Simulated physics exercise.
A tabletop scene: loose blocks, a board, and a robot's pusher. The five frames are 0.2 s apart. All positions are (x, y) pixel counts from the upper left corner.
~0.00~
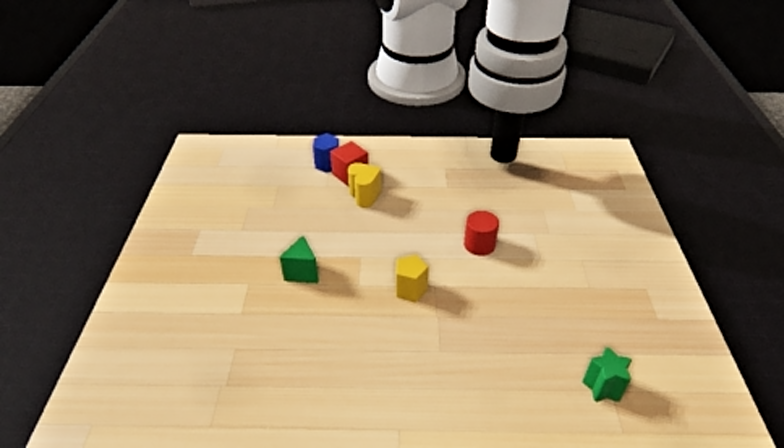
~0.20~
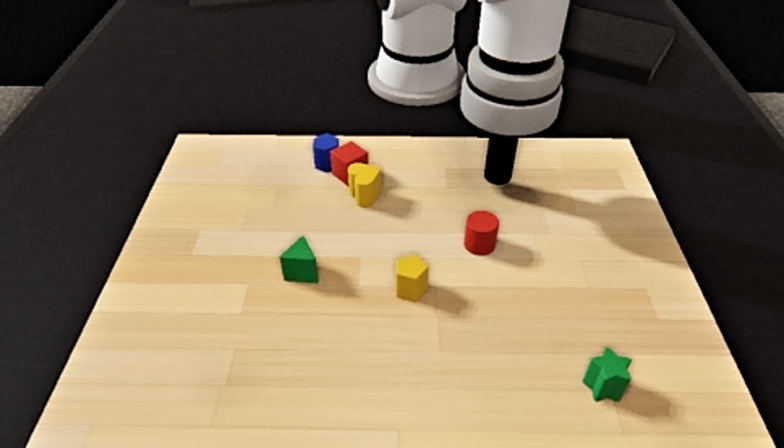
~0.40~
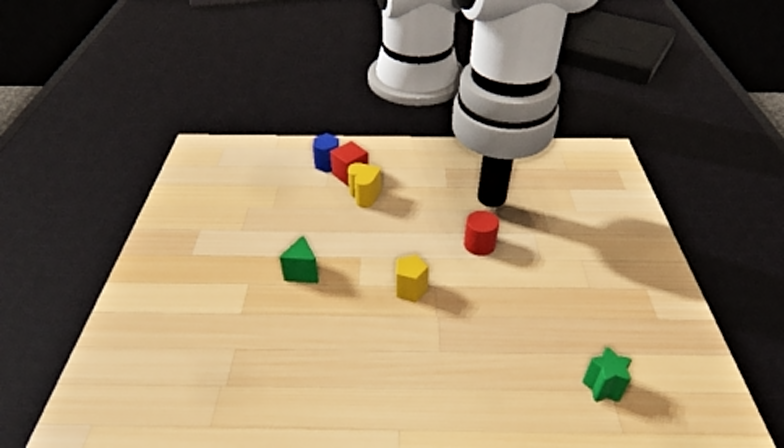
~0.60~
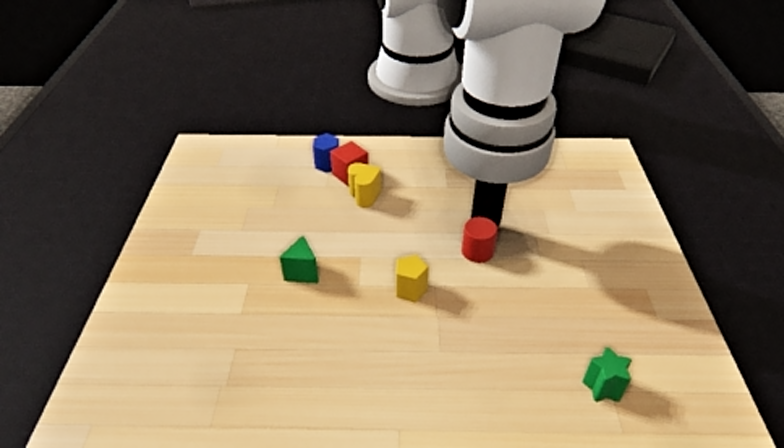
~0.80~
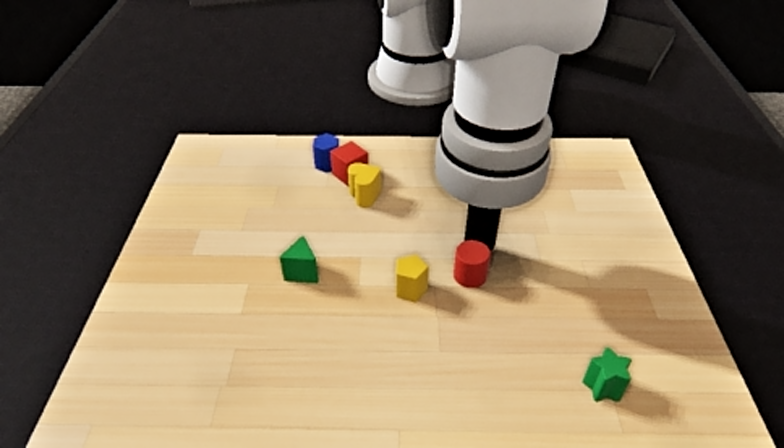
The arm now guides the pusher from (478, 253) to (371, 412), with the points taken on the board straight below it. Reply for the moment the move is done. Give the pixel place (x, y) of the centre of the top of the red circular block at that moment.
Roughly at (453, 338).
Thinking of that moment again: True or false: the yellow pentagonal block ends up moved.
That statement is not accurate.
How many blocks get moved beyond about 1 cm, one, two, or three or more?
I foresee one block being moved.
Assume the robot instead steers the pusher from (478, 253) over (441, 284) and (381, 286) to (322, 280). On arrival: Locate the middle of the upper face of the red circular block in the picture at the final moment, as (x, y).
I'd place it at (456, 286), taking the centre of its top.
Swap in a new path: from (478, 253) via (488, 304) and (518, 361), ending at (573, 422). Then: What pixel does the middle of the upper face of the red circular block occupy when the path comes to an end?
At the end it should sit near (461, 295).
The first path, step by step. One third of the way, pusher (449, 290); red circular block (456, 302).
Two thirds of the way, pusher (414, 342); red circular block (453, 337).
At the end, pusher (370, 404); yellow pentagonal block not moved; red circular block (453, 337).
